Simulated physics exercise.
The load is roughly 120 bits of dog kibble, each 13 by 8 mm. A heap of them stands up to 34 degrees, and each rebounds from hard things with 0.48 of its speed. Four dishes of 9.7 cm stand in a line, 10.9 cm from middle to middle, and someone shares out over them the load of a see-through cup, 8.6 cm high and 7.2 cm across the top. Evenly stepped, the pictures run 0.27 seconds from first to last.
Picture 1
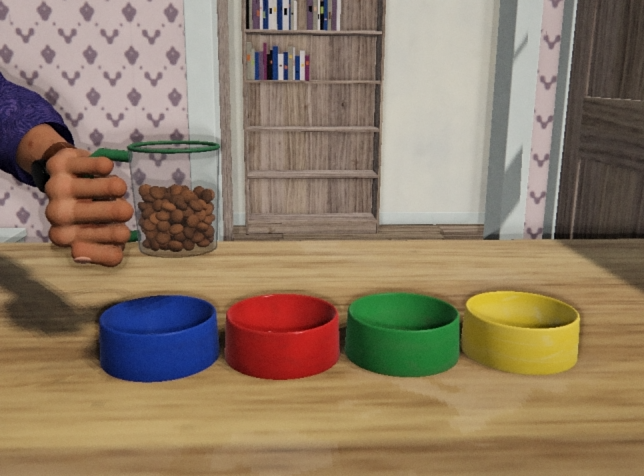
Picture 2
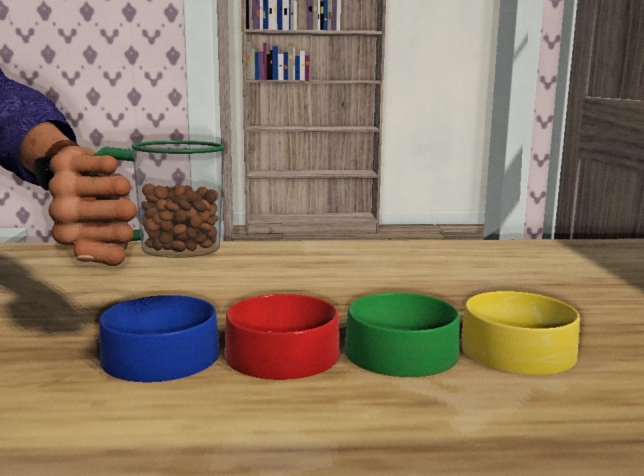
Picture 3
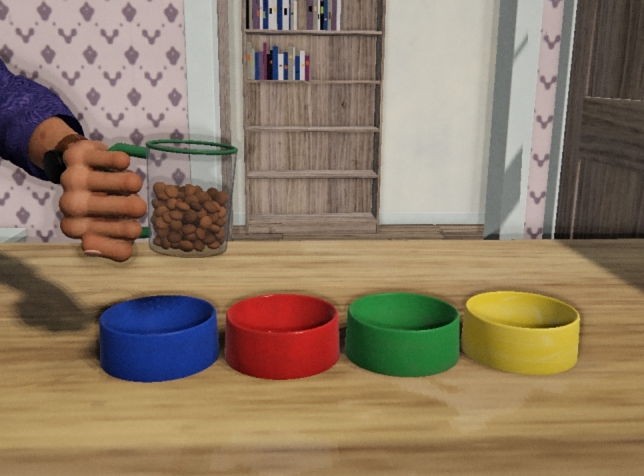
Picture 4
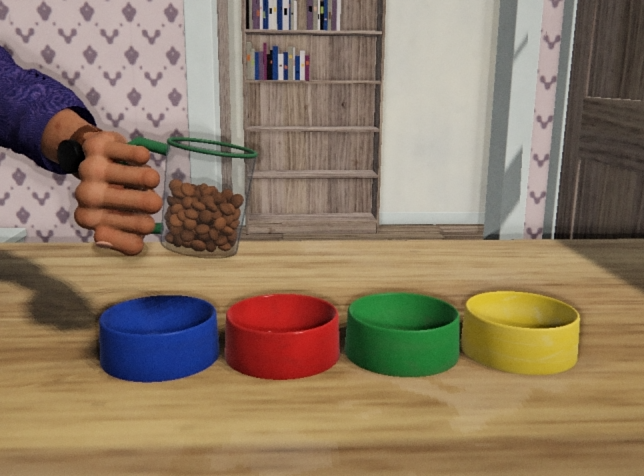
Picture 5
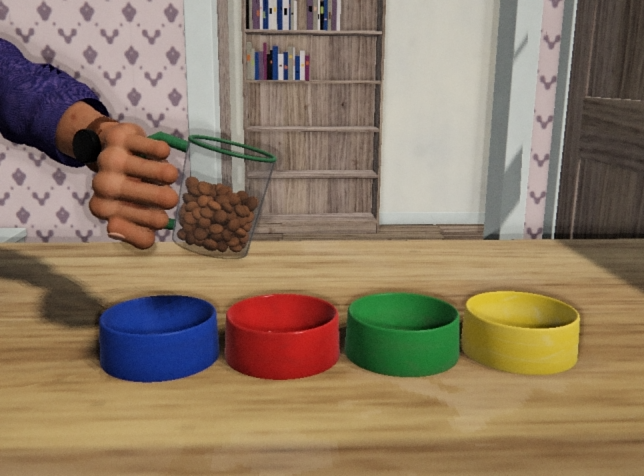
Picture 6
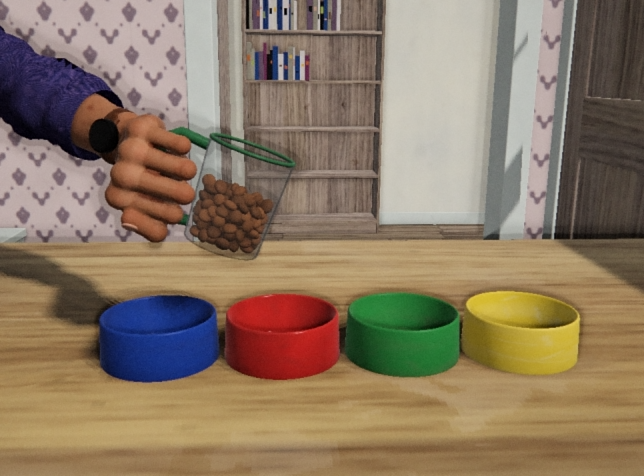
A room with patterned pink wallpaper, a wooden bookshelf and a dark door is seen from a still camera facing a wooden table. Blue, red, green and yellow dishes stand empty in a row from left to right, while a purple-sleeved hand at left holds a see-through, green-rimmed cup of brown pieces. The hand moves the cup slightly right, gradually tilting it rightward as the pieces shift inside.
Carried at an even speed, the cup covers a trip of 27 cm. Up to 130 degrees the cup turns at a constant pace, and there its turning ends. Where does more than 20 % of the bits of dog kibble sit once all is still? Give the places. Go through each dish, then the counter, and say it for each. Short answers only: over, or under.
Red under. Blue under. Green under. Yellow over. Counter under.
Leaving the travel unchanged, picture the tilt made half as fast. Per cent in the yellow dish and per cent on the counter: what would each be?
Then yellow would get 100 and the counter 0.
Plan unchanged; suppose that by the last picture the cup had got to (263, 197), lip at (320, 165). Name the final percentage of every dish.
You'd end up with red at 0, blue at 0, green at 0 and yellow at 100.
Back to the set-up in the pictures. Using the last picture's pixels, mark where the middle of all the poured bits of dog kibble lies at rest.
Once everything settles, the centre is around (530, 333).
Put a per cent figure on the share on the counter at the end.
Estimate: Around 5 %.
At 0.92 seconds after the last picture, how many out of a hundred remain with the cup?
It comes to about 95 percent.
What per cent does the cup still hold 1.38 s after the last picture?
About 0 per cent.
Then, 0.55 s after the last picture, tilt 72 degrees; cup holds 100 %.
Then, 0.92 s after the last picture, tilt 106 degrees; cup holds 95 %.
Then, 1.38 s after the last picture, tilt 130 degrees; cup holds 0 %, yellow 95 %.
In the end, red 0 %, blue 0 %, green 0 %, yellow 95 %, counter 5 %.
